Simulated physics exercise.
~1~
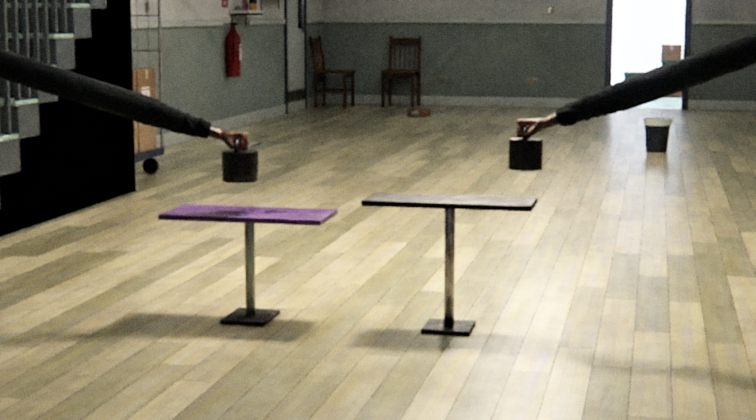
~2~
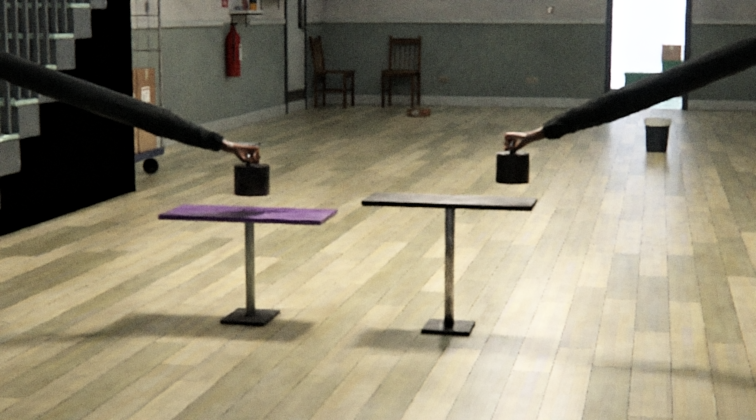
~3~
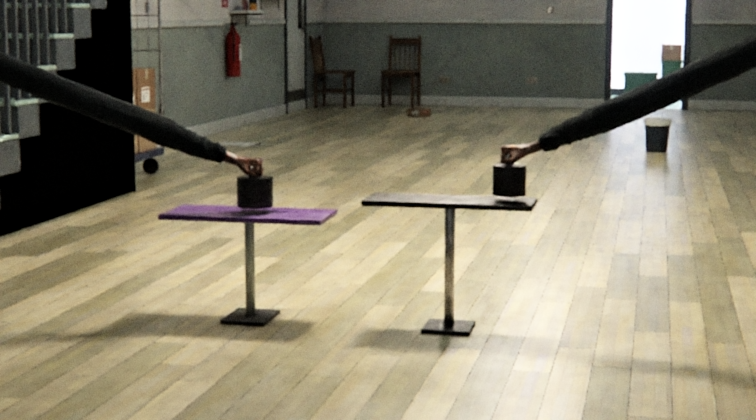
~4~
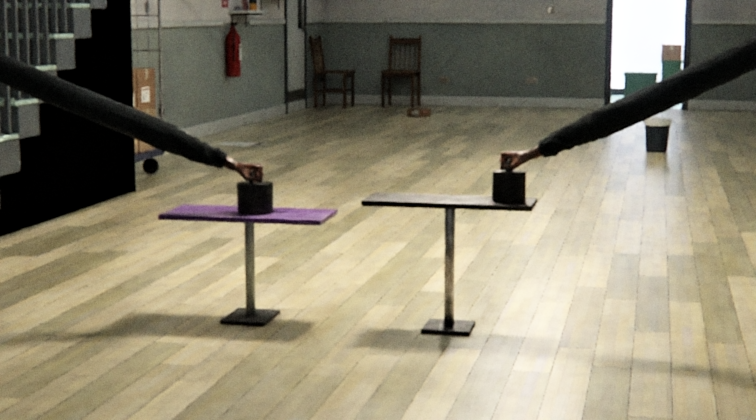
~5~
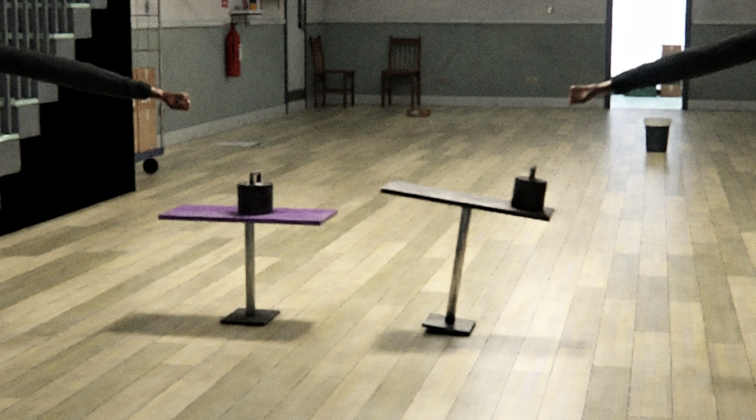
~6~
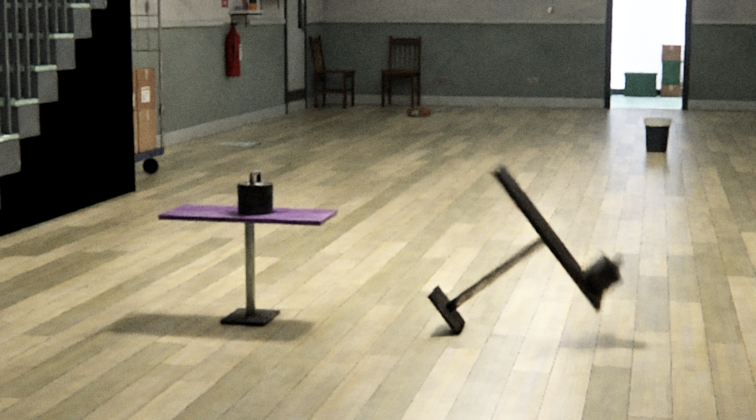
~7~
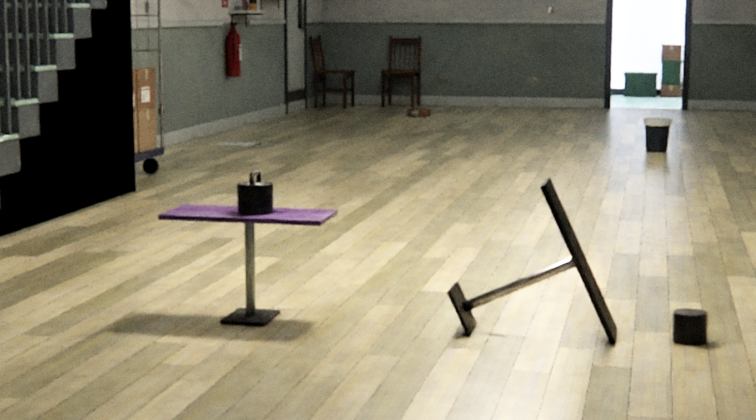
Black side table toppling right after hands set dark cylinders on two small tables and let go, purple one staying upright.
